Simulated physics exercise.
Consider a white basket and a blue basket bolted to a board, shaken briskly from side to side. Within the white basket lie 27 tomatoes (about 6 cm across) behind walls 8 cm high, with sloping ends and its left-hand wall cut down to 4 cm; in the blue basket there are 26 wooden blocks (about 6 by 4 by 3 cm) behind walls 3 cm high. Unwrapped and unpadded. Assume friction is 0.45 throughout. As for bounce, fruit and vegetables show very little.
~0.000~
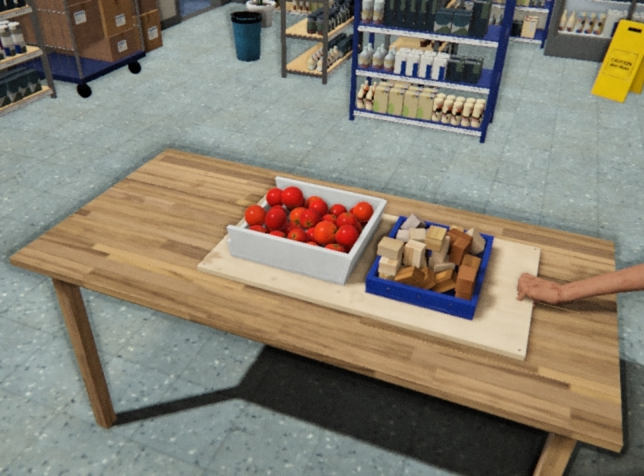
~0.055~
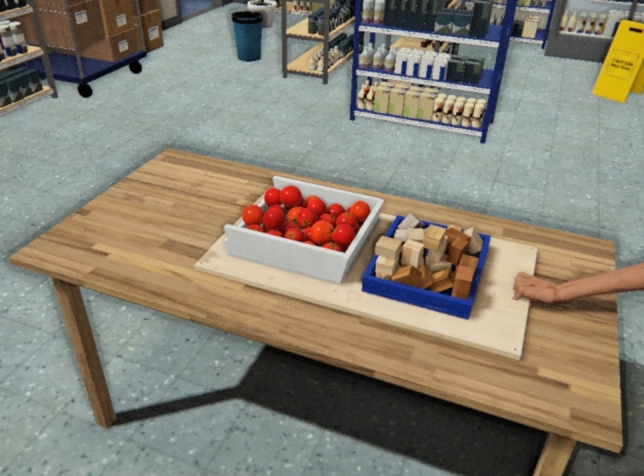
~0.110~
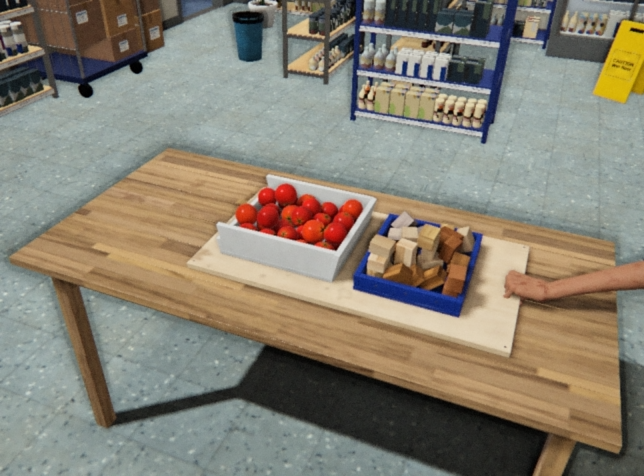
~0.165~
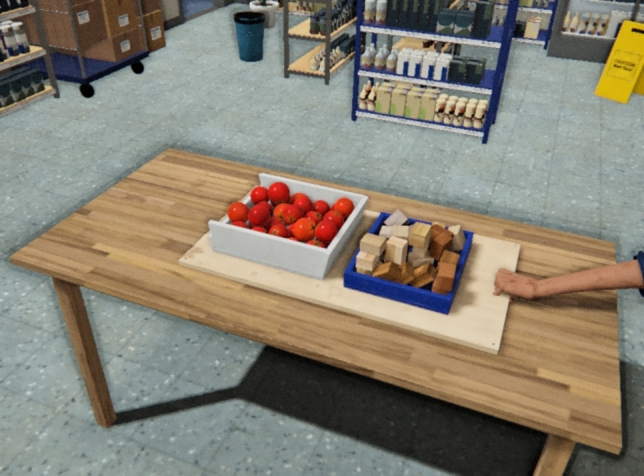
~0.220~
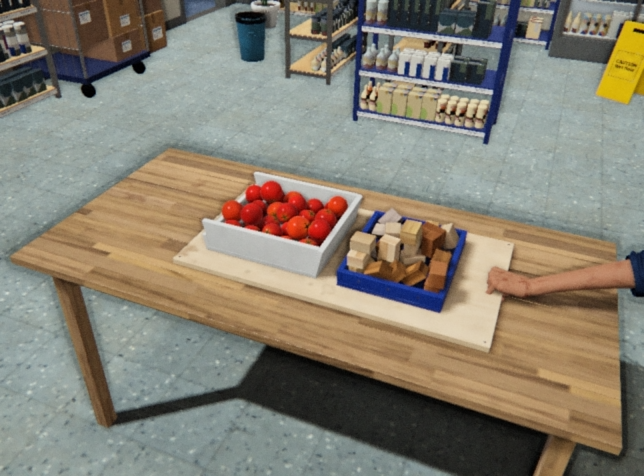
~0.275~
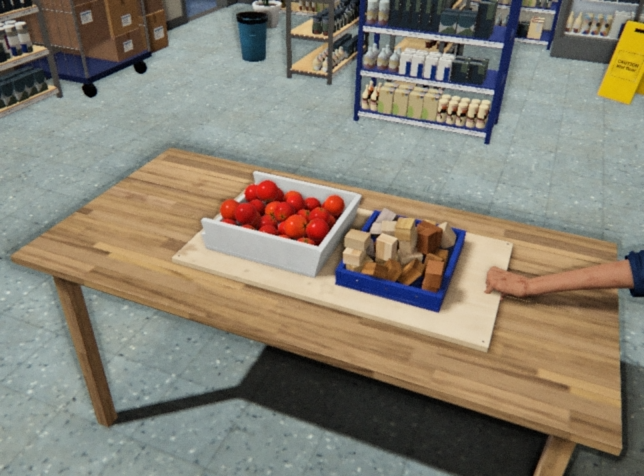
In a store aisle area, a hand at the right edge of a pale board slides it leftward a short way across a wooden table, carrying a white basket of tomatoes and a blue basket of wooden blocks.
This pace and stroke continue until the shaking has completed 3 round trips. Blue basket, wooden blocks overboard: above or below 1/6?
Below.
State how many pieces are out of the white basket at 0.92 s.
Count for the white basket: Roughly 0.
After 0.56 s, the white basket has all 27 and the blue basket is down by 2 of 26.
After 0.92 s, the white basket has all 27 and the blue basket is down by 3 of 26.
After 1.42 s, the white basket has all 27 and the blue basket is down by 2 of 26.
When it is over (at 2.06 s), the white basket has all 27 and the blue basket is down by 2 of 26. Asked share, 2 of 26, 8 per cent.
